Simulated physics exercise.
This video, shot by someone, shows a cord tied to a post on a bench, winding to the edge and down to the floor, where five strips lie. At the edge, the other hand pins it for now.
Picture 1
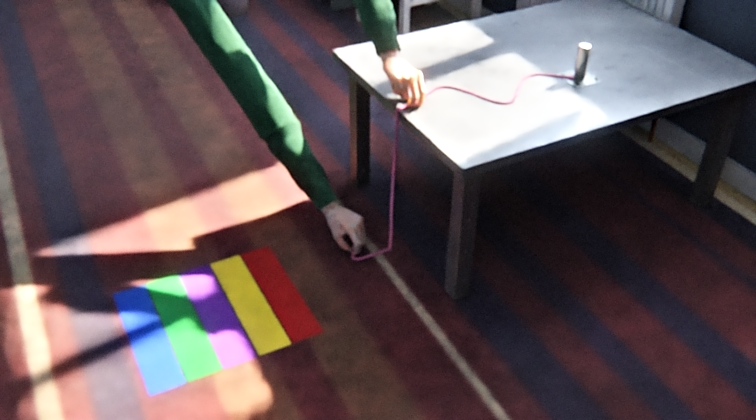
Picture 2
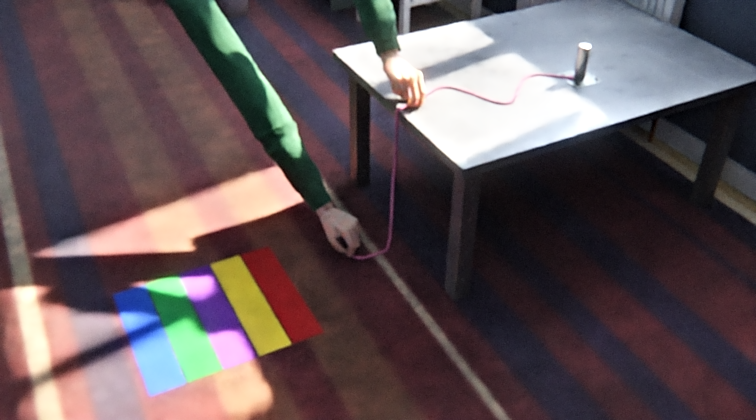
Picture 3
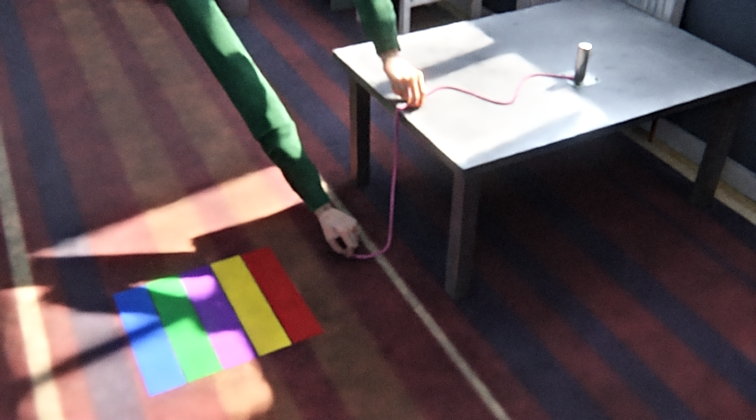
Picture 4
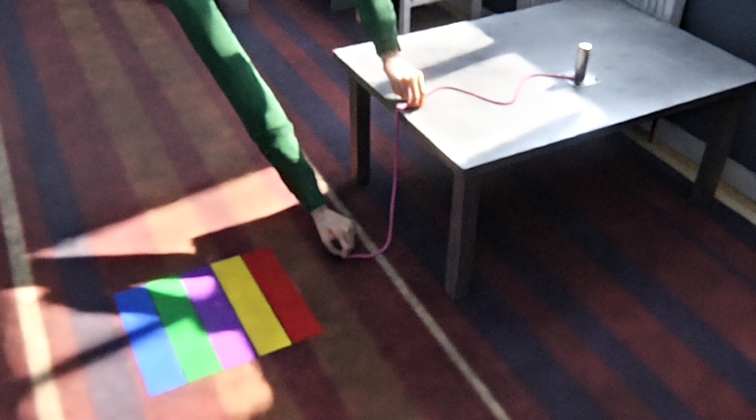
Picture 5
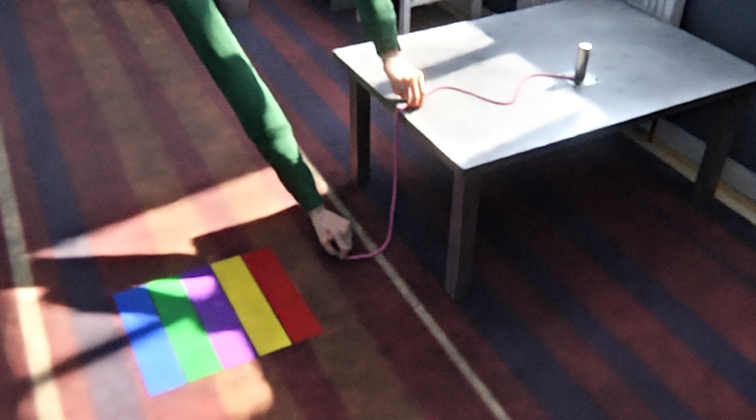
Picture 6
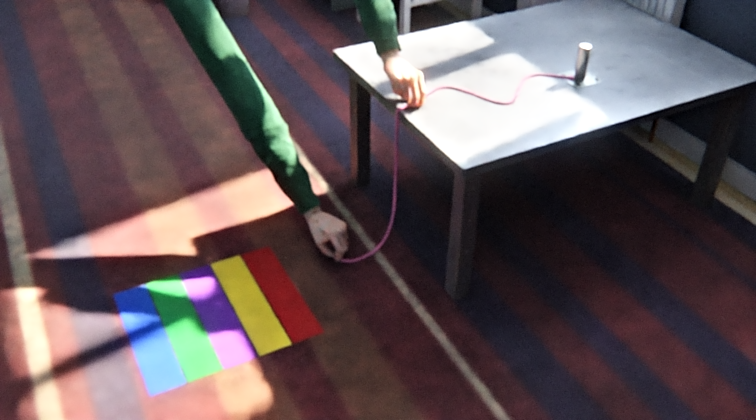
A hand holding a pink cord's end near the floor shifts slightly left toward the coloured strips.
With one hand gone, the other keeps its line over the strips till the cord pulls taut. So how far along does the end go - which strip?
Along to the green strip.
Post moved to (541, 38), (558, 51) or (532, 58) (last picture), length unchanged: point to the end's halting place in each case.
(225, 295), (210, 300) and (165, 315), roughly.
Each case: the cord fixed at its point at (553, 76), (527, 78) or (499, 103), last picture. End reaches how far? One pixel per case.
(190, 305), (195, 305) and (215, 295).
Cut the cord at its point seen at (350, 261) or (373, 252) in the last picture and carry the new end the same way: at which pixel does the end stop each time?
The pixels are close to (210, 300) and (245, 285), one per try.
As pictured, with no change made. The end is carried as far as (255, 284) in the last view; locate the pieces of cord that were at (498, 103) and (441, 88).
Approx. (467, 99); approx. (407, 111).
Soon after, end near (255, 284); over yellow.
Then, end near (209, 299); over purple.
At full stretch, end near (182, 308); over green. The end stops over the green strip.
